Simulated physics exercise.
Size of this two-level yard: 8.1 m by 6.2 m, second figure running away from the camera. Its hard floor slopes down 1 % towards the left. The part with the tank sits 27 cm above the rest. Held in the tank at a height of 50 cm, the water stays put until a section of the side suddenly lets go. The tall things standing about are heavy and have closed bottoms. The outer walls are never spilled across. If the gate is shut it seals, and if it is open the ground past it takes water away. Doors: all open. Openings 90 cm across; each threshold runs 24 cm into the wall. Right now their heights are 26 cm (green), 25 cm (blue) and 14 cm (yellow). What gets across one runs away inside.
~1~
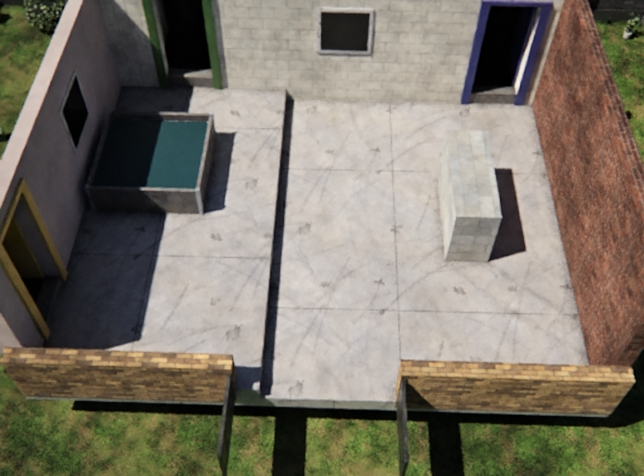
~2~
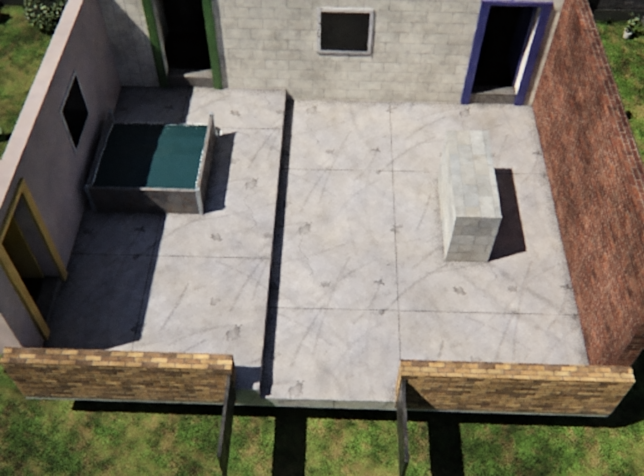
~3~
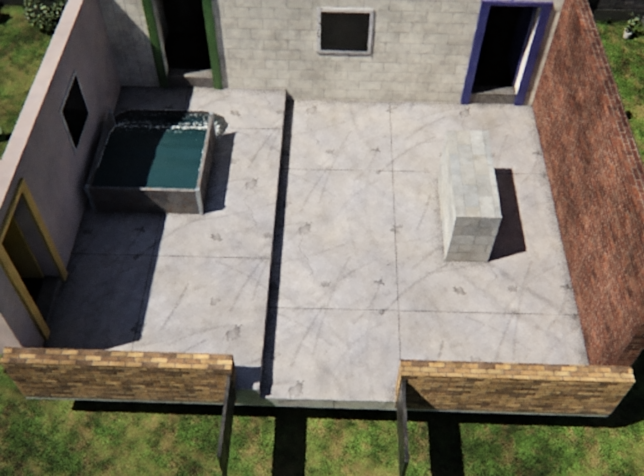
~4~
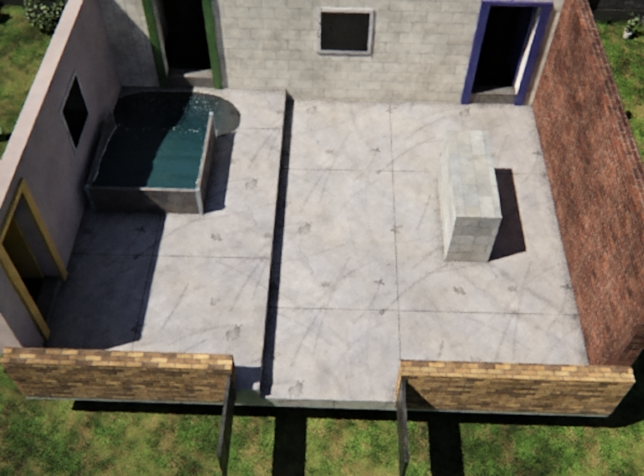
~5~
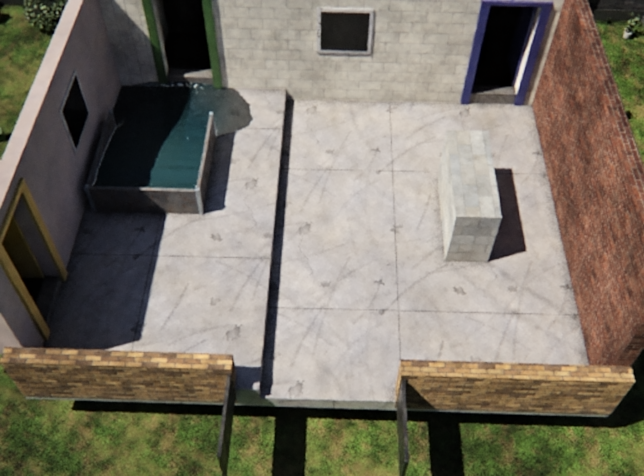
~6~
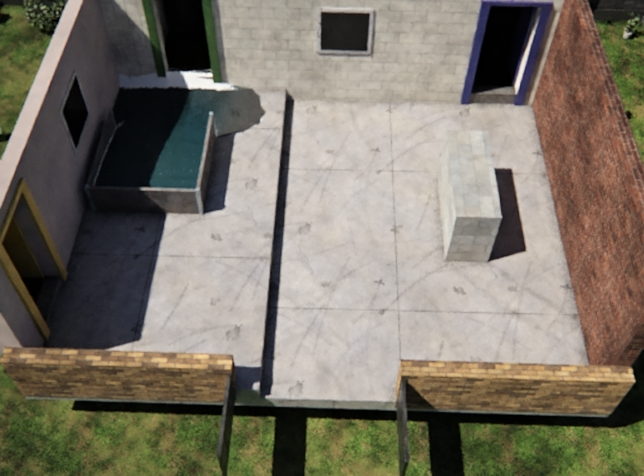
A tank of dark green water stands at the left of an open, grey-floored yard, seen from high above and in front. Behind it is a green-framed doorway, with a yellow one at left, a blue one at far right, a pale block and a red brick wall. Water pours from the tank's far side and spreads across the floor towards the back wall, while the camera stays still.
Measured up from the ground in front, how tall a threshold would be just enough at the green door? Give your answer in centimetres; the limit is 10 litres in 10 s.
Close to 31 cm is just enough.
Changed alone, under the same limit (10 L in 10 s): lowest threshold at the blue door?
Blue door, minimum about 5.5 cm.
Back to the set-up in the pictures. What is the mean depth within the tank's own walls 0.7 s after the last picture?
25 cm, roughly.
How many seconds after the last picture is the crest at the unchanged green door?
Near 1.0 s.
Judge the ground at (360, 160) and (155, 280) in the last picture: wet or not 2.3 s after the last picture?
First spot swamped, second untouched.
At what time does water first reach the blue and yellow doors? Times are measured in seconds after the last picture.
The blue door at 2.6 s and the yellow door at 2.4 s.
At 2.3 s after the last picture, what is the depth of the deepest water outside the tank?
About 22 cm at most.
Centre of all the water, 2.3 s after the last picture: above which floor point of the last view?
Centre of mass: About (202, 129) px.
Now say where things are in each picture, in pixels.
Still water, 50 cm deep, in the tank at (153, 153); the green door at (184, 45) is dry, in the first frame.
Water pours out on the far side and has run 0.3 m, to a hidden place; about 7 cm deep outside, 50 cm at the back, in the second frame.
The front is at (130, 113), 0.6 m from the gap on the far side; 1.2 m2 of floor is wet, 50 cm left at the back, in the third frame.
Water pours out on the far side and has run 1.2 m, to (142, 95); about 7 cm deep outside, 50 cm at the back, in the fourth frame.
The gap is on the far side, the front 1.4 m out at (126, 86); the back of the tank holds 47 cm, in the fifth frame.
The front is at (170, 72), 1.5 m from the gap on the far side; 3.5 m2 of floor is wet, 42 cm left at the back; water is at the green door at (184, 45), in the sixth frame.
Then, 0.7 s after the last picture water covers 10 % of the floor, deepest (41 cm) near (122, 88); 34 cm at the green door, 14 litres in over its 26 cm threshold.
Then, 2.3 s after the last picture water covers 25 % of the floor, deepest (22 cm) near (112, 120); 19 cm at the green door, 41 litres in over its 26 cm threshold.
Then, 9.3 s after the last picture water covers 80 % of the floor, deepest (9 cm) near (118, 100); 7 cm at the green door, 42 litres in over its 26 cm threshold.
At the green door as built, the water peaked near 34 cm, 0.9 s after the last picture.
Run again over the same 10 s with other heights there, 26 litres in over 28 cm, 0 litres over 37.5 cm. The limit of 10 litres is kept from about 31 cm up.
